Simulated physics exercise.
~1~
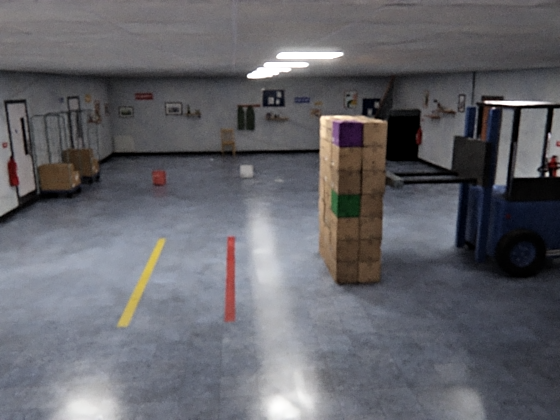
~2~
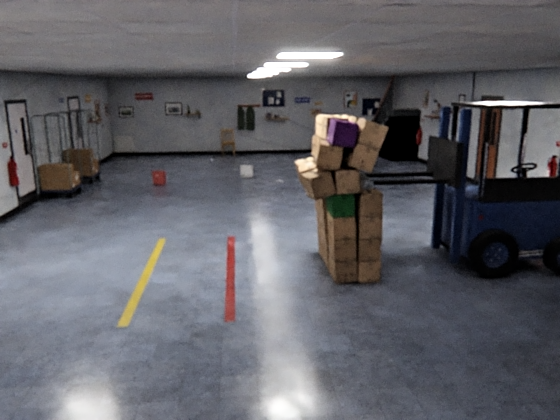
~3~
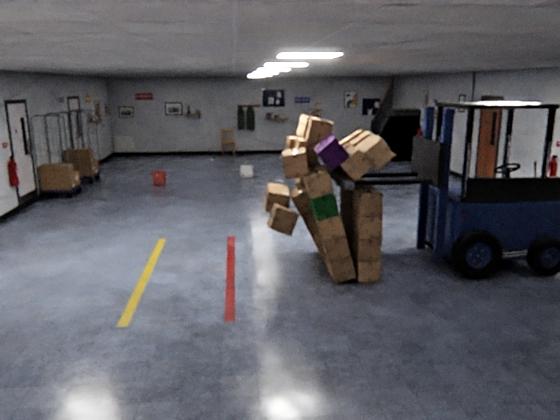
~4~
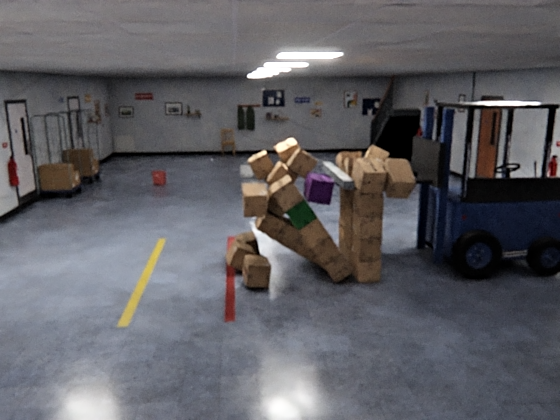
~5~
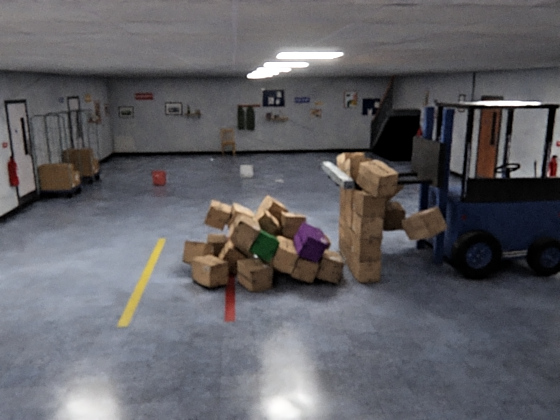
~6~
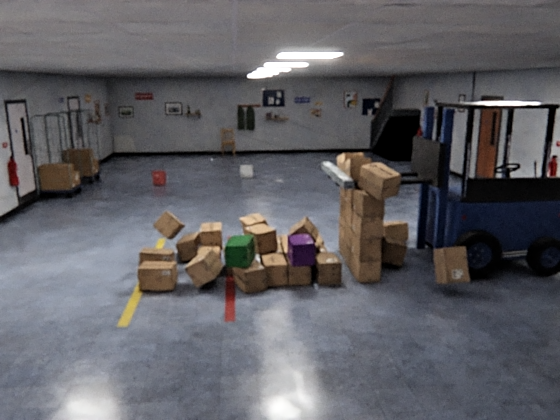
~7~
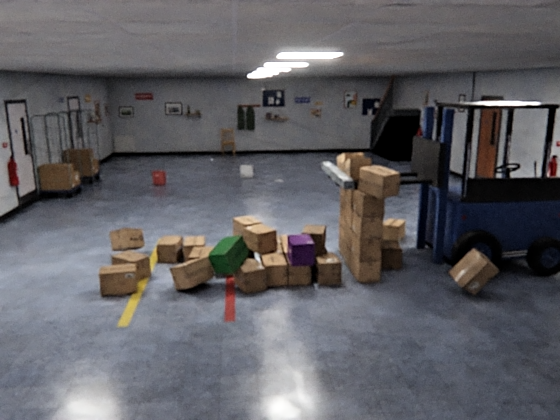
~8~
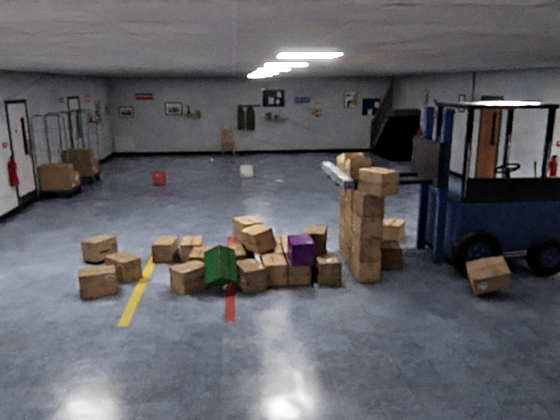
A dark blue lift truck carrying a beam drives left toward a tall stack of taped brown cartons, right of centre in a grey-floored storeroom seen from a still, slightly raised viewpoint. One purple carton sits near the top and a green one lower down, with yellow and red floor lines to the left. The beam shoves the upper cartons, and the front column leans left and topples while the truck stops. Cartons tumble across the red line, some reaching the yellow, and one drops beside the truck. The green carton rolls to the red line's left; the purple rests short of it, beside a column still standing.
